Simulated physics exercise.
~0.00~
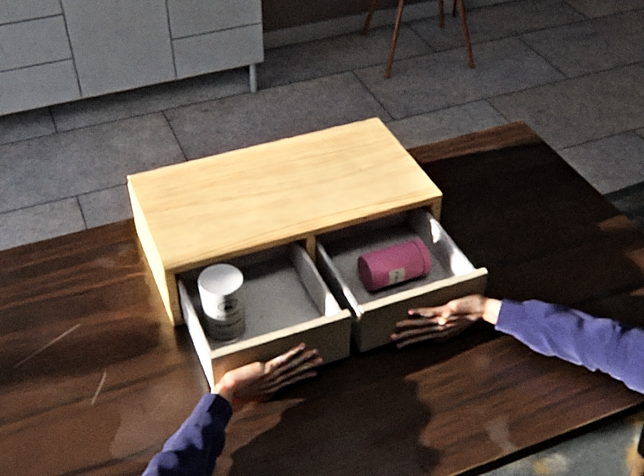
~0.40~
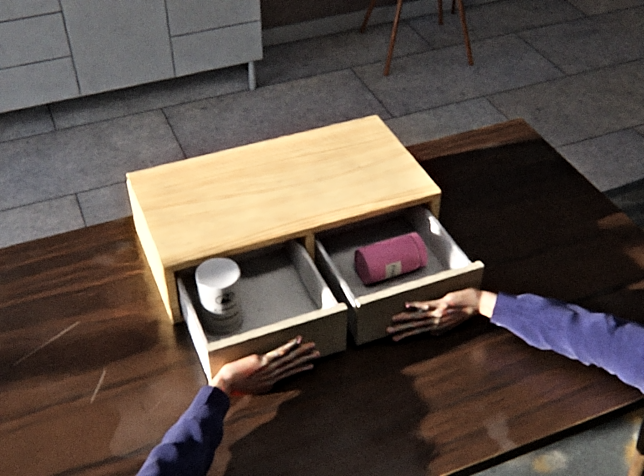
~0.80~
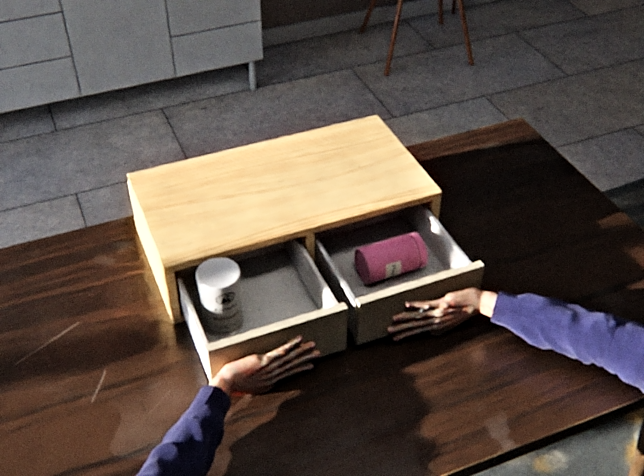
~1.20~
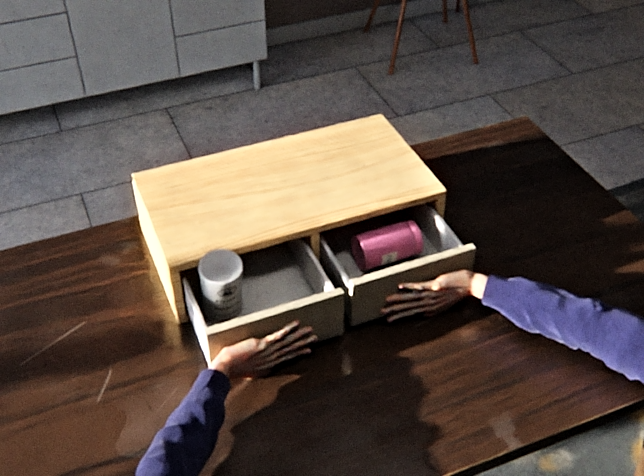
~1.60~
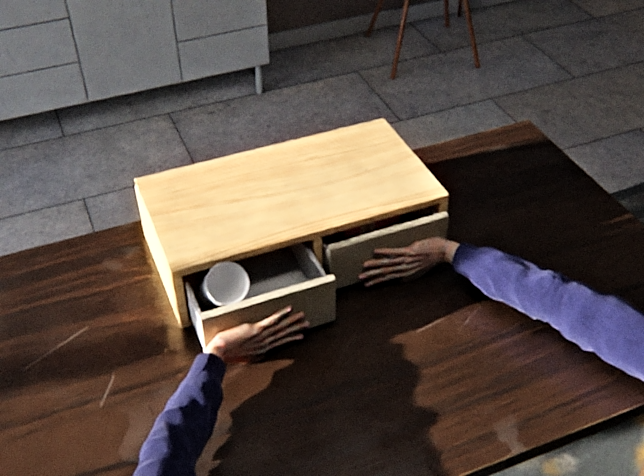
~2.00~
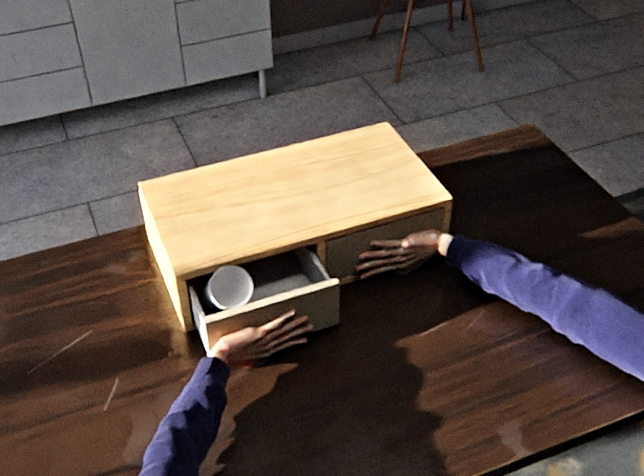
At first, a small wooden chest sits on a dark table with both drawers pulled out, a white tin standing in the left one and a pink jar lying on its side in the right. Two hands in purple sleeves rest against the drawer fronts, barely moving. Then the hands push both drawers inward, and the white tin begins to lean. The right drawer keeps sliding, hiding the pink jar, while the left drawer stops partway with the tin tipped inside. Finally, the right drawer shuts completely, but the left one stays ajar, a hand still against its front.
